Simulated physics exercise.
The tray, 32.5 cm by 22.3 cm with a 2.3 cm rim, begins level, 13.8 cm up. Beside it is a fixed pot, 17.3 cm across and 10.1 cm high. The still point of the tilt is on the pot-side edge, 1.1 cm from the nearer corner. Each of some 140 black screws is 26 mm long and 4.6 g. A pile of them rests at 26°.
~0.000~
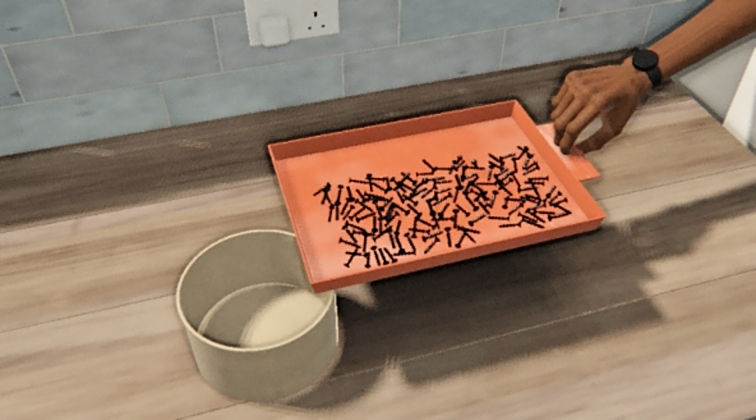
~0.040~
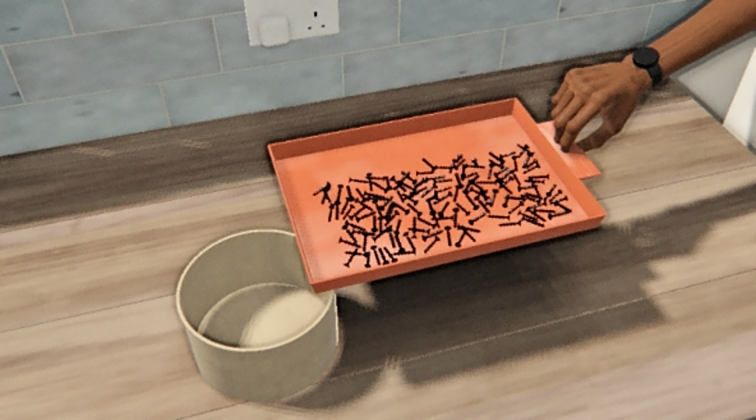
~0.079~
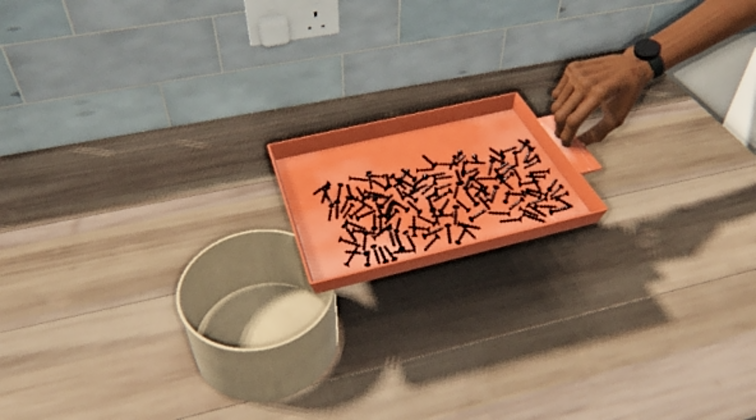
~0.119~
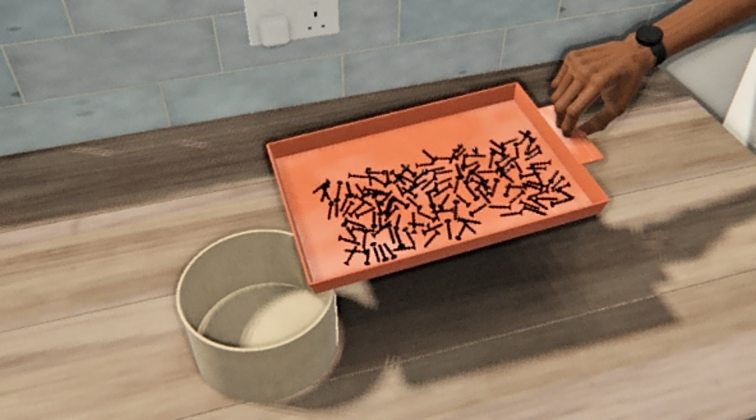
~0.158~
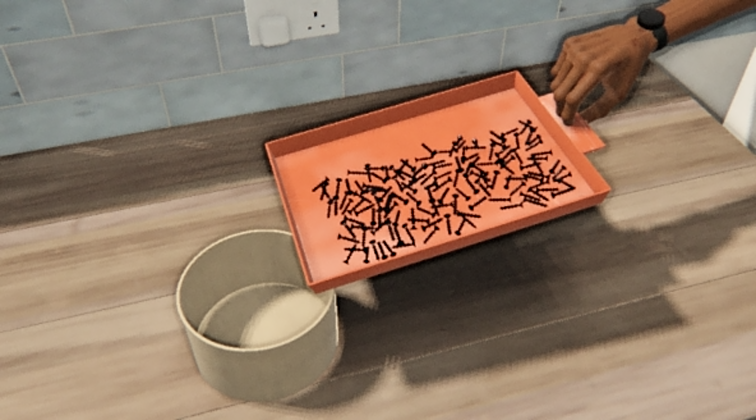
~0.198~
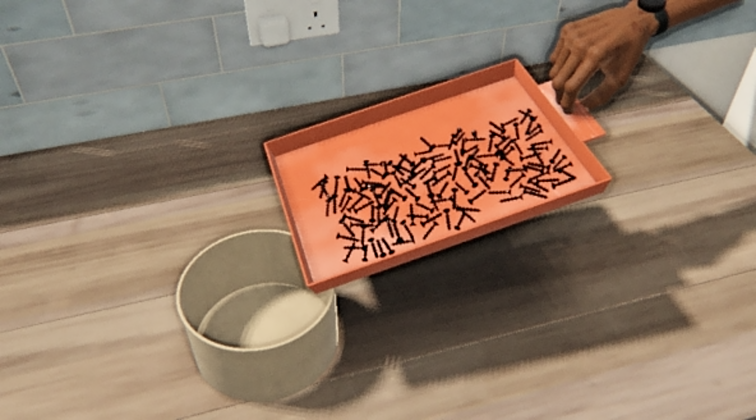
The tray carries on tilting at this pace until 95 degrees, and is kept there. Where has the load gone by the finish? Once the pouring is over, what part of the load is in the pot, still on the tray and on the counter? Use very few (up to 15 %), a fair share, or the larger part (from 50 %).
Pot: The larger part, left on the tray: Very few, counter: Very few.
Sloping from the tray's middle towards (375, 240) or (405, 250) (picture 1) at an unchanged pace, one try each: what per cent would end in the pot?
About 55 per cent on the first try and 5 per cent on the second.
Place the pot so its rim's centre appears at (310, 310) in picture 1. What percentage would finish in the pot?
Estimate: ~ 65 %.
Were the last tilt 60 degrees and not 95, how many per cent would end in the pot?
In that case, near 40 percent.
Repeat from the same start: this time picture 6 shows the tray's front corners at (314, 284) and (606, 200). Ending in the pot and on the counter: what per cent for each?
The pot gets 0 and the counter 100.
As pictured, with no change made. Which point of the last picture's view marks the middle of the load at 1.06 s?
Somewhere about (271, 258) in the last view.
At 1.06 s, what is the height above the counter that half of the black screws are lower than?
Median height: Approx. 14 cm.
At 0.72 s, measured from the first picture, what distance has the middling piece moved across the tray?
Around 12 centimetres.
Then, at 0.72 s, tilt 51 degrees; the tray holds 100 %, the pot 0 %.
After 1.06 s, tilt 77 degrees; the tray holds 55 %, the pot 40 %.
Then, at 1.50 s, tilt 95 degrees; the tray holds 5 %, the pot 85 %.
In the end, at 2.3 s, pot 95 %, tray 0 %, counter 5 %.
